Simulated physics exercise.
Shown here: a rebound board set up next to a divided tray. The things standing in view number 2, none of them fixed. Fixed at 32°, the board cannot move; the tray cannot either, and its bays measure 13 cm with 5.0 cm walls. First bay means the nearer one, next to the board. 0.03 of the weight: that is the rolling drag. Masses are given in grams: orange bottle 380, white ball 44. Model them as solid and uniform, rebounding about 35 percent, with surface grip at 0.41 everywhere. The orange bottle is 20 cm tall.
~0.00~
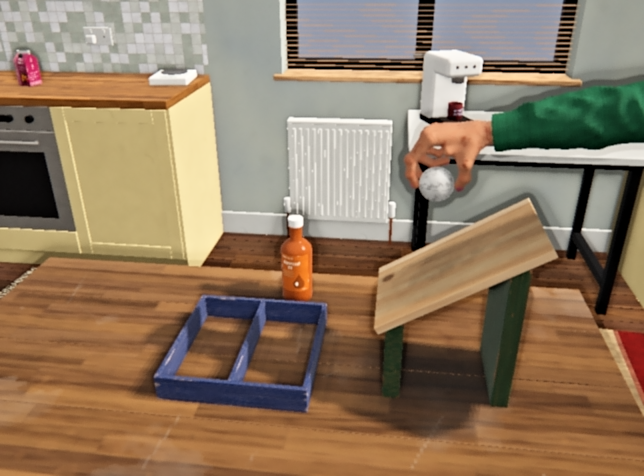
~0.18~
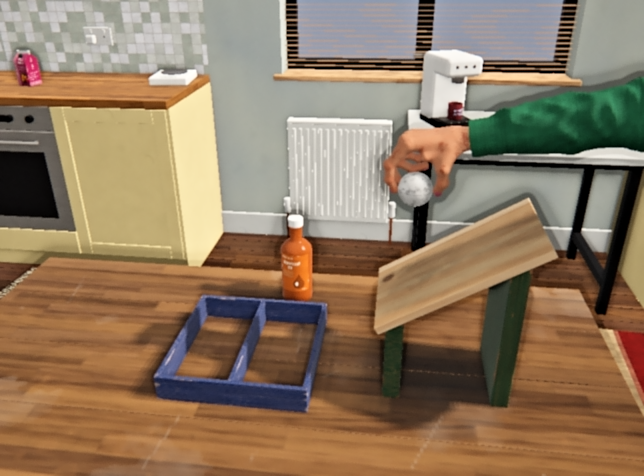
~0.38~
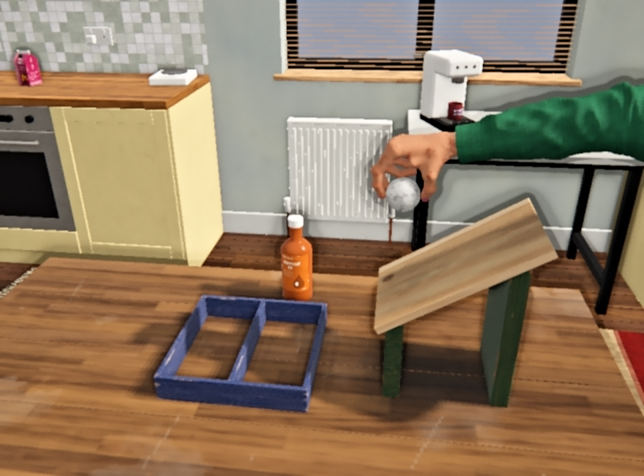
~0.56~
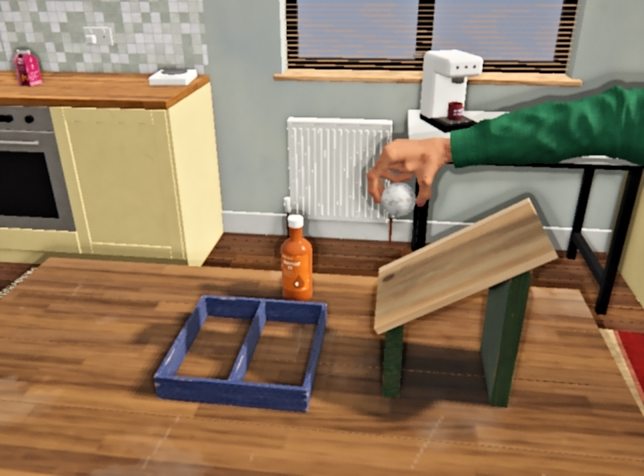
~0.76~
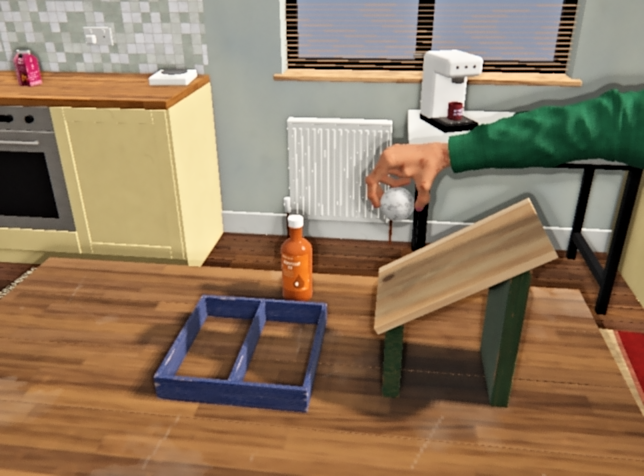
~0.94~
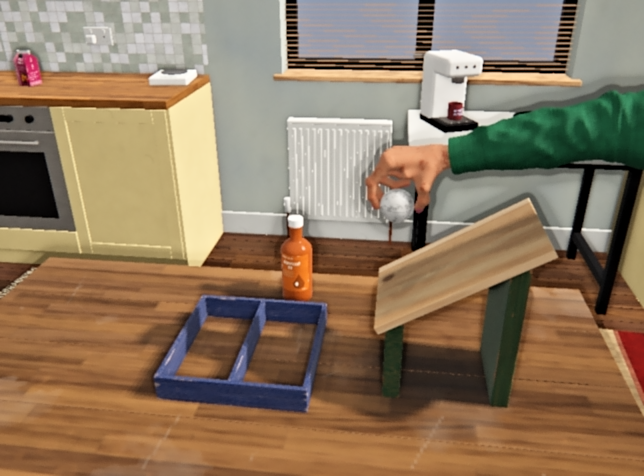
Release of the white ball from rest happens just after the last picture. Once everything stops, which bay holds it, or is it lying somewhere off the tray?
Most likely it stops in the front space.
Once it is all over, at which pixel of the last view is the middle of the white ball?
About (296, 350).
After 1.24 s, white ball near (358, 282).
After 1.34 s, white ball near (316, 331).
After 1.54 s, it is in the nearer bay; white ball near (271, 345).
In the end (2.3 s), it is in the nearer bay; orange bottle under 4 cm from the start. At the end, from the last picture's camera, white ball near (296, 350).
